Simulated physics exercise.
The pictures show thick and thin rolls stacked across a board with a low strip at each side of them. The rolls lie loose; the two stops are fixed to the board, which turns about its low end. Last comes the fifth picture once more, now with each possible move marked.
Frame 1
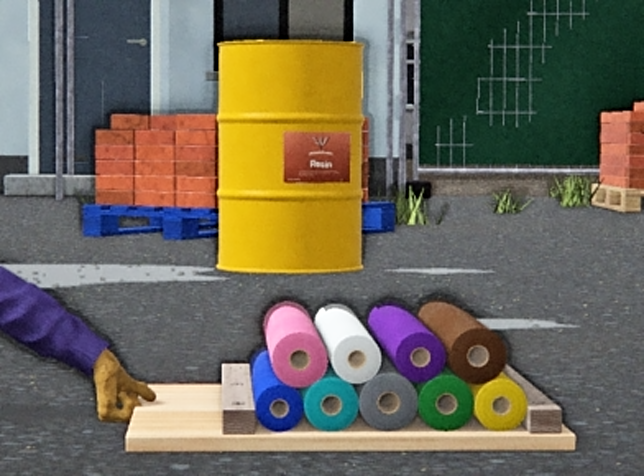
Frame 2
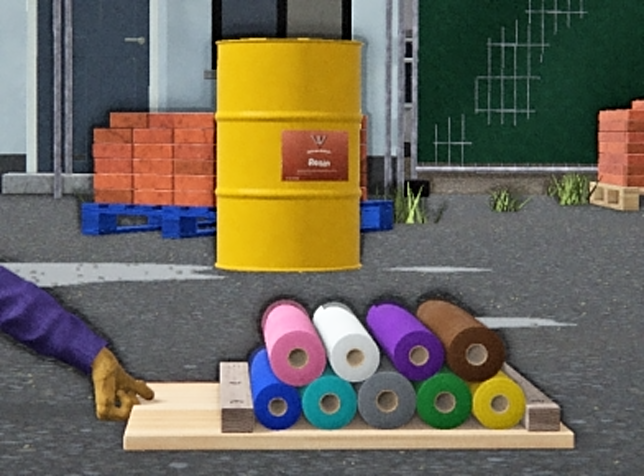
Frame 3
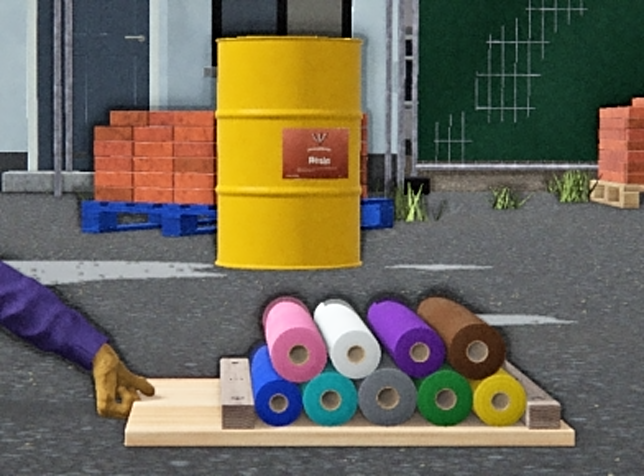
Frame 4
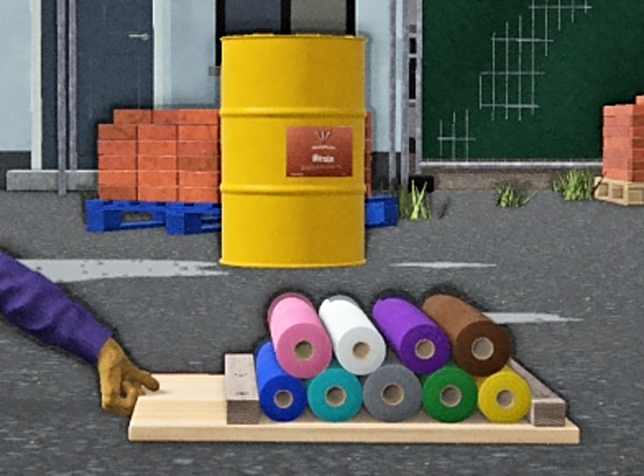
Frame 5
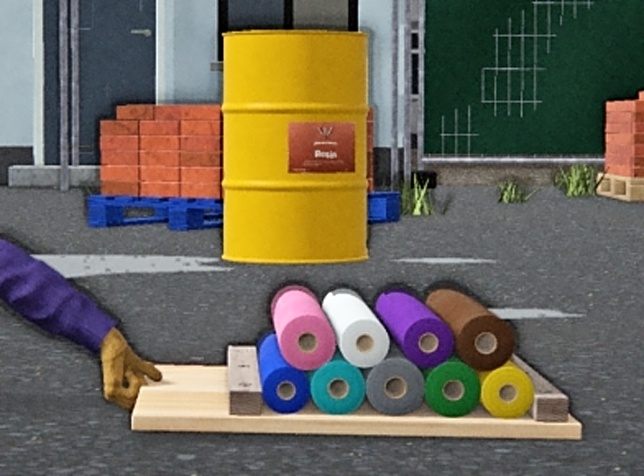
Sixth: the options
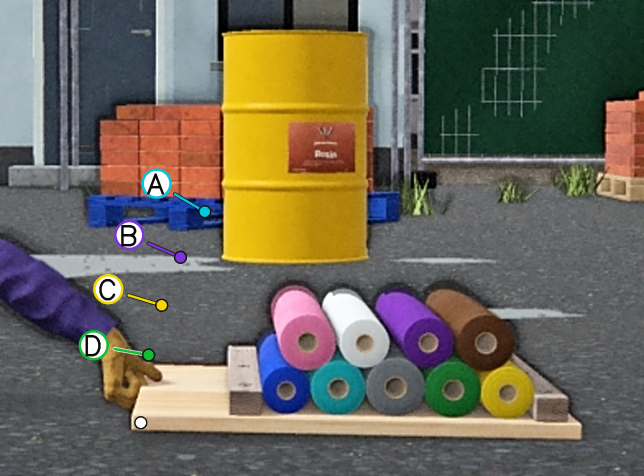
The clip opens on nine colourful rolls stacked in two rows on a wooden board, with a purple-sleeved, gloved hand at its left end and a yellow drum behind. The whole view jitters slightly, then shifts a little up and right, while the rolls, board and hand keep their arrangement.
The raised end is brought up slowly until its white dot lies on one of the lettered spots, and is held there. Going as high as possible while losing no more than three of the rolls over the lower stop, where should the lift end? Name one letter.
Lift it to A and no more.
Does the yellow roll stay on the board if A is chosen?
Yes.
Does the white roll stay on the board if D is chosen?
Yes, with D.
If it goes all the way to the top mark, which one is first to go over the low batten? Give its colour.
The brown one.
On the copy, A at (204, 212); B at (180, 258); C at (162, 305); D at (149, 355); the white dot at (141, 423).
On A. First, board at 17°.
Then, board at 30°.
Finally, board at 30°, two over the low batten (purple, brown).
By contrast, B none over the low batten; C none over the low batten; D none over the low batten.
